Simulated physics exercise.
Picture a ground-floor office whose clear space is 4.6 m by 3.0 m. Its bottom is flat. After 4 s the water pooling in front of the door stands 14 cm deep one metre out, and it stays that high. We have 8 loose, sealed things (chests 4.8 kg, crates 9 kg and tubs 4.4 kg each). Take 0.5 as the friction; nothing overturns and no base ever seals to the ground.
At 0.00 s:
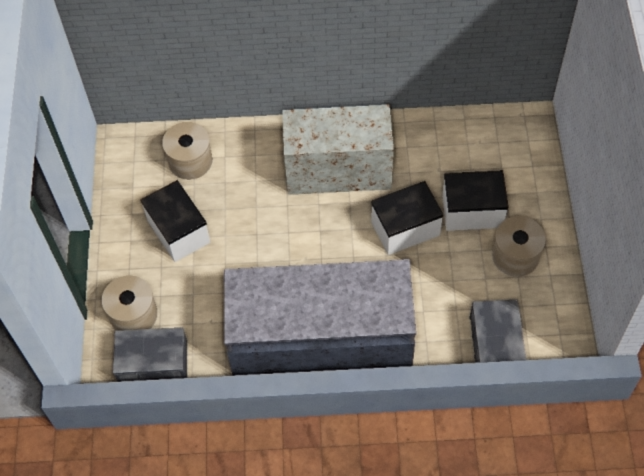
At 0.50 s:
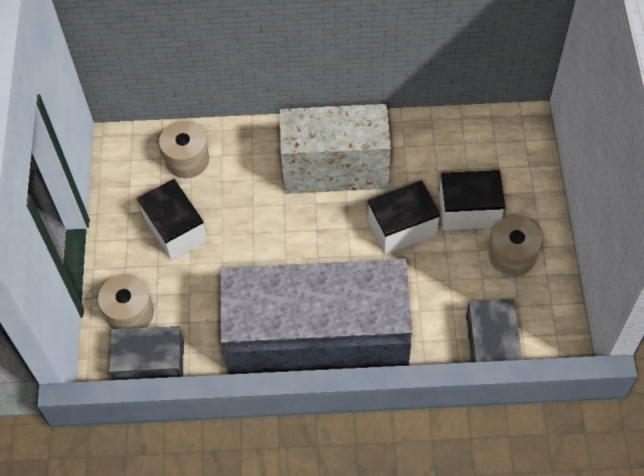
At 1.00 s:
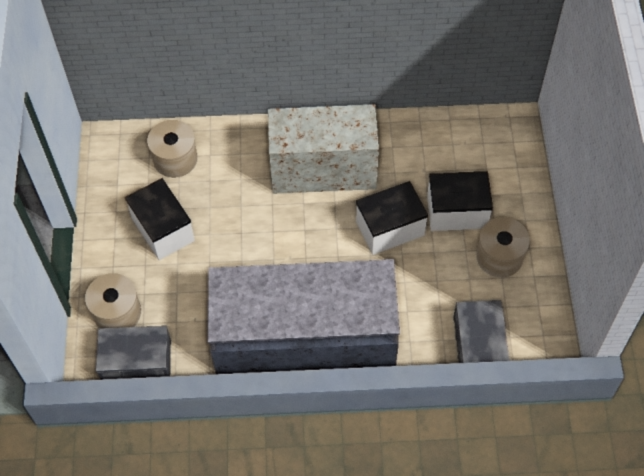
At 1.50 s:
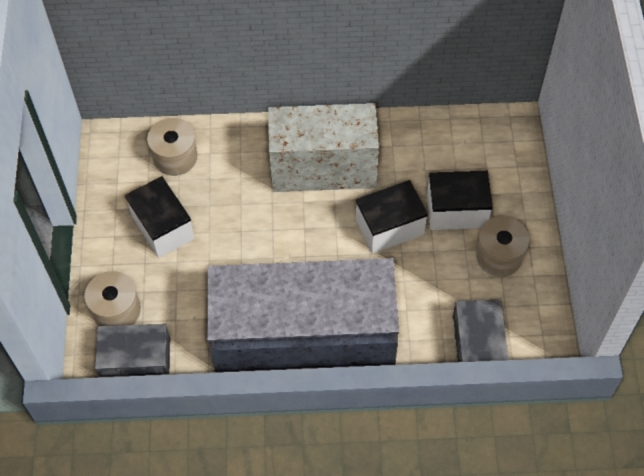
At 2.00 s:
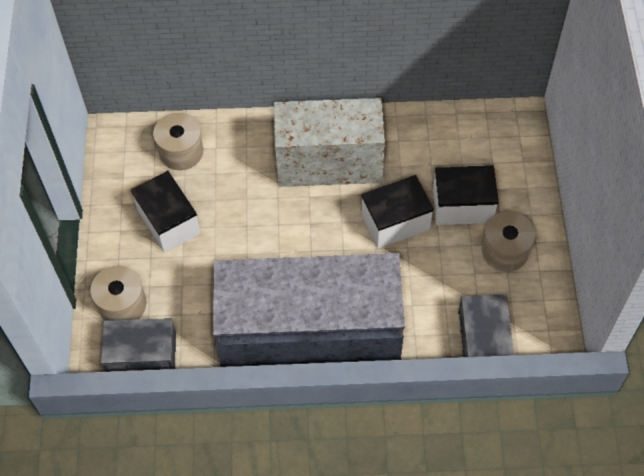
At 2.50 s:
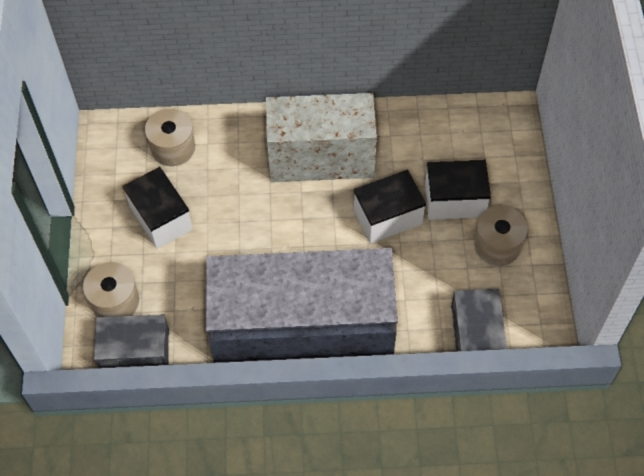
In a grey-walled room seen from above, boxes and round tubs sat still on a pale tiled floor while the view shifted slightly and the reddish paving out front turned brown, then murky green.
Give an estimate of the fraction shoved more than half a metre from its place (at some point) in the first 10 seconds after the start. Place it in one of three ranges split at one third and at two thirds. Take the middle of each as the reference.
Range: The middle, one to two thirds.
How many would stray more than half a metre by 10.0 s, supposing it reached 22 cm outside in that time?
Count under that change: 8.
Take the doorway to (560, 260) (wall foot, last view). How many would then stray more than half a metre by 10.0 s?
Count: 4.
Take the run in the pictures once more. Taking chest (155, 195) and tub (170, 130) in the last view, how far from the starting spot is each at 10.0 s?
In turn: 100 cm, 40 cm.
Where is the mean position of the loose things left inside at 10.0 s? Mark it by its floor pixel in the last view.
About (333, 238).
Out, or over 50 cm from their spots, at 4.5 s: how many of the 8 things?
By that point, 0.
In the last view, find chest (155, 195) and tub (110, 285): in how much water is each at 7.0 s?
I'd put it at 4 cm and 5 cm respectively.
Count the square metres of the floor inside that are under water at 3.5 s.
The covered patch comes to about 1.0 m2.
After 3.5 s 0 of 8 are over 50 cm from their spots; 0 afloat.
After 4.5 s 0 of 8 are over 50 cm from their spots; 0 afloat.
After 7.0 s 2 of 8 are over 50 cm from their spots; 4 afloat.
After 10.0 s 4 of 8 are over 50 cm from their spots, and 4 have been at some point; 8 afloat.
